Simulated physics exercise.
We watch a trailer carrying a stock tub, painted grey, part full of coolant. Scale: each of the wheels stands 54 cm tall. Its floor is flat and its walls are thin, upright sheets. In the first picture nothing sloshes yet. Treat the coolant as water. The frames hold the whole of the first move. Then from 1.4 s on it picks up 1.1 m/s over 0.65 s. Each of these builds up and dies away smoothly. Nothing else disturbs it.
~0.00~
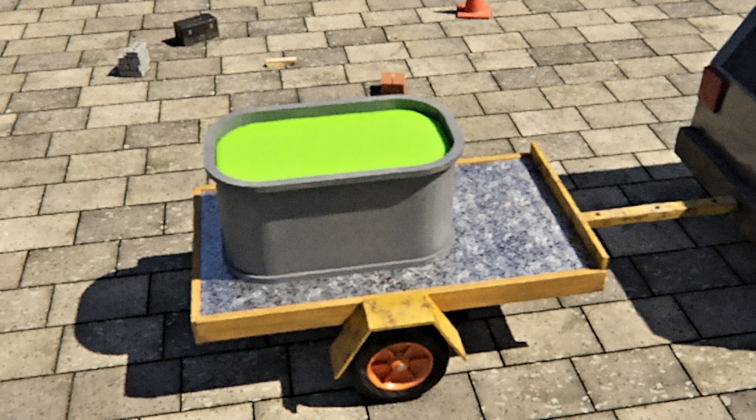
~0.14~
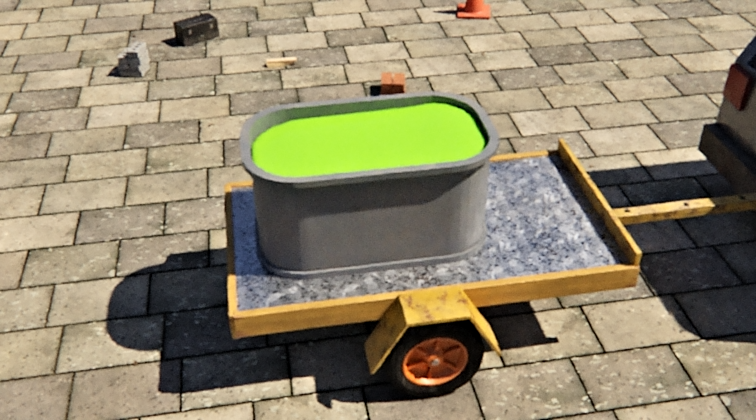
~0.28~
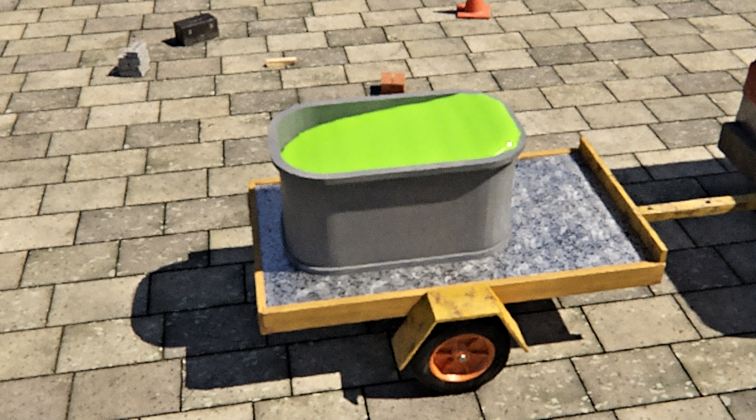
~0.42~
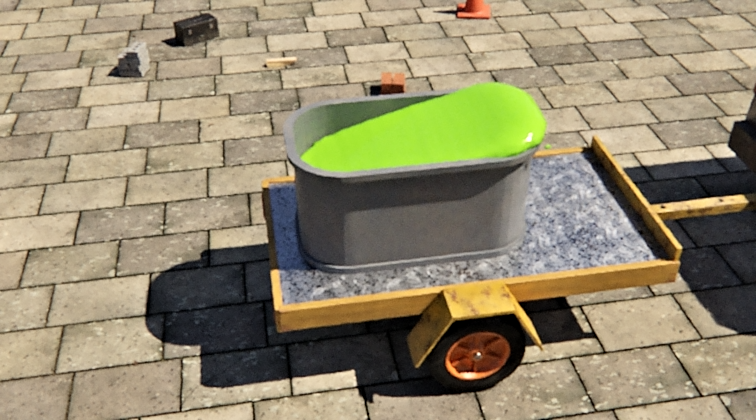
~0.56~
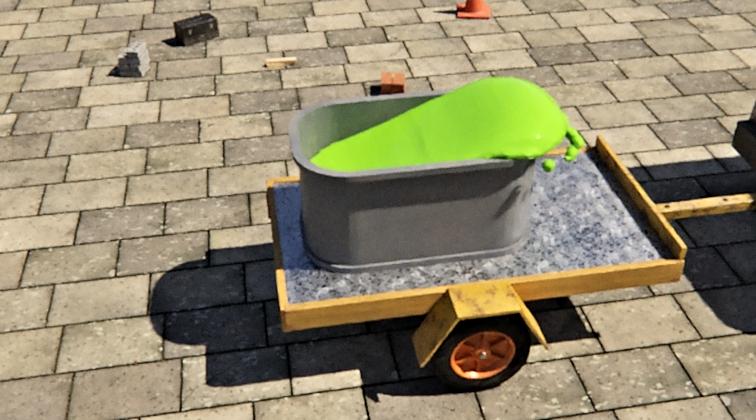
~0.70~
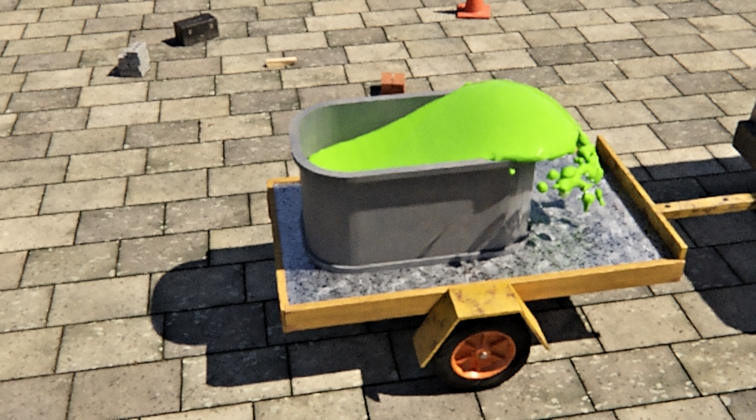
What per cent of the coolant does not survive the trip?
It loses close to 10 per cent.
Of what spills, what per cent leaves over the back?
Some 10 per cent of it.
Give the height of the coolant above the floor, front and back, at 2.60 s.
Front 50 cm, back 44 cm.
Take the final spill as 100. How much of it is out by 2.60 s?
About 100 per cent.
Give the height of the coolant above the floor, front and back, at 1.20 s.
Front 36 cm, back 68 cm.
After 1.20 s front 37 cm, middle 44 cm, back 68 cm above the floor; the loss stands at 8 per cent, over the front.
After 1.90 s front 45 cm, middle 46 cm, back 54 cm above the floor; the loss stands at 10 per cent, over the front.
After 2.60 s front 49 cm, middle 49 cm, back 44 cm above the floor; the loss stands at 10 per cent, over the front.
After 5.03 s the loss stands at 10 per cent, over the front, 44 of 446 litres.
